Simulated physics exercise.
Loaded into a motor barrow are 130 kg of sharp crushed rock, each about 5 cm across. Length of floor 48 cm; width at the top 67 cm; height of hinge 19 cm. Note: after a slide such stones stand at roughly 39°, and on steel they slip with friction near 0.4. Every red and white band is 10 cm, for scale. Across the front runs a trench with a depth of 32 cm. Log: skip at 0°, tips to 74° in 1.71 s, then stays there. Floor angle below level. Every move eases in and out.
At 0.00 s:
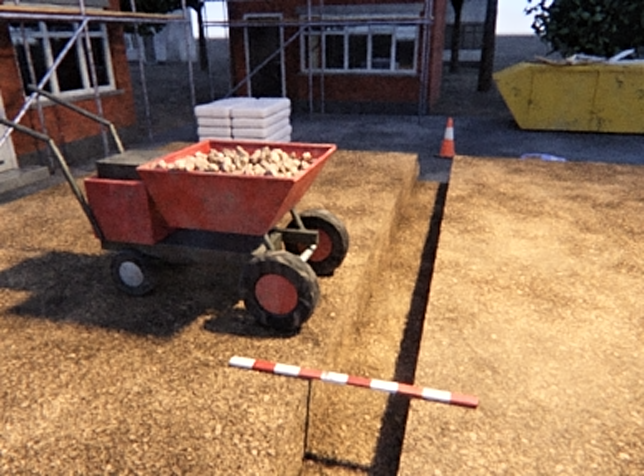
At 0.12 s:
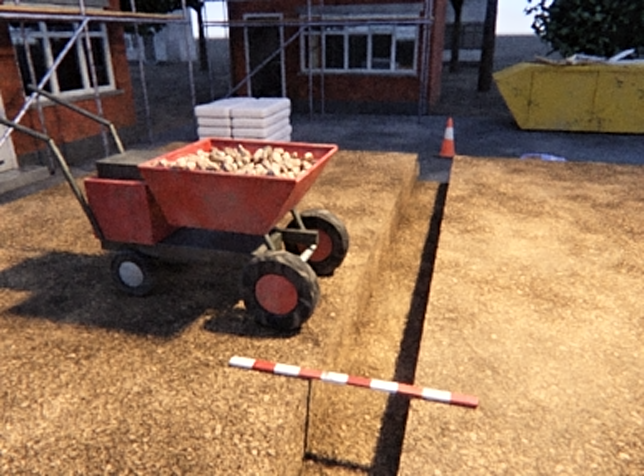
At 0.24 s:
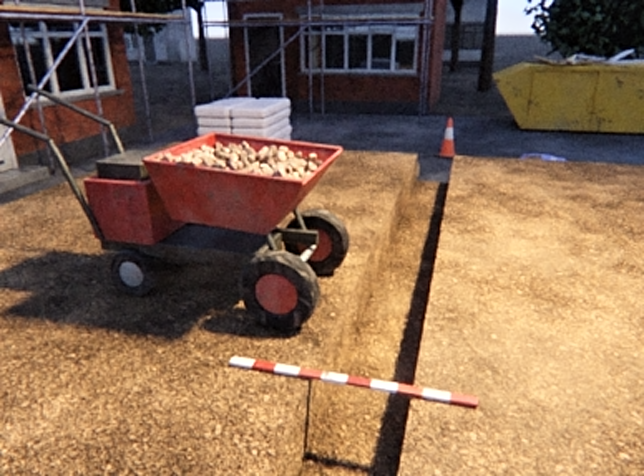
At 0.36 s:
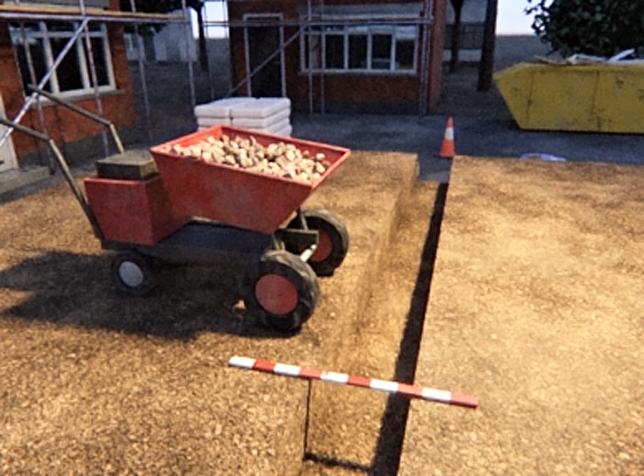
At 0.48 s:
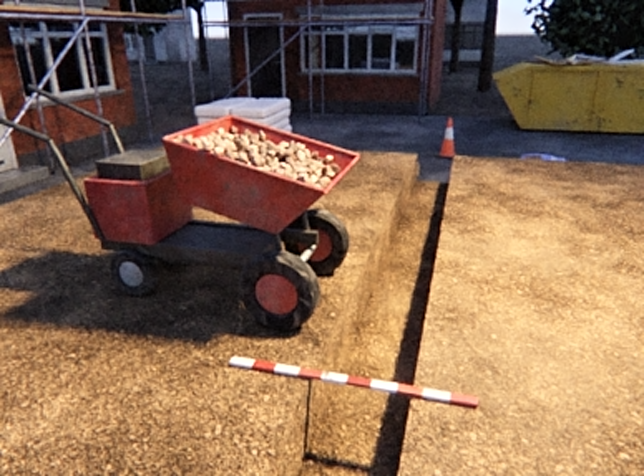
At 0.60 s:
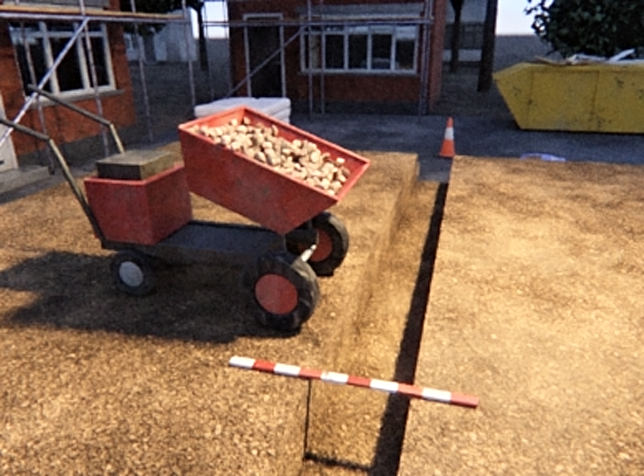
Red skip of a motor barrow loaded with crushed rock slowly tilting forward to the right beside a narrow trench.
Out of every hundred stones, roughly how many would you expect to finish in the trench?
Close to 50 in every hundred.
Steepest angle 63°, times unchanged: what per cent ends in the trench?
Some 20 in a hundred, I'd say.
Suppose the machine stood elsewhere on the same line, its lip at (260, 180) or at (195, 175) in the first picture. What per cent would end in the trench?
The first gives about 80 percent and the second about 70 percent.
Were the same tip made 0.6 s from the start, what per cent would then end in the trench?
I'd put it at roughly 20 per cent.
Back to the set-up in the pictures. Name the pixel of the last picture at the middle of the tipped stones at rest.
Around (418, 344).
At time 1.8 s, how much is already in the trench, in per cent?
Roughly 5% by that time.
After 1.3 s the floor is at 62°; 99 % in the skip, 1 % in the trench; the foremost stones are at (411, 265).
After 1.8 s the floor is at 74°; 71 % in the skip, 7 % in the trench, 22 % past the trench; the foremost stones are at (497, 316).
After 2.2 s the floor is at 74°; 48 % in the skip, 15 % in the trench, 37 % past the trench; the foremost stones are at (559, 332).
After 4.1 s the floor is at 74°; 14 % in the skip, 50 % in the trench, 36 % past the trench; the foremost stones are at (579, 332).
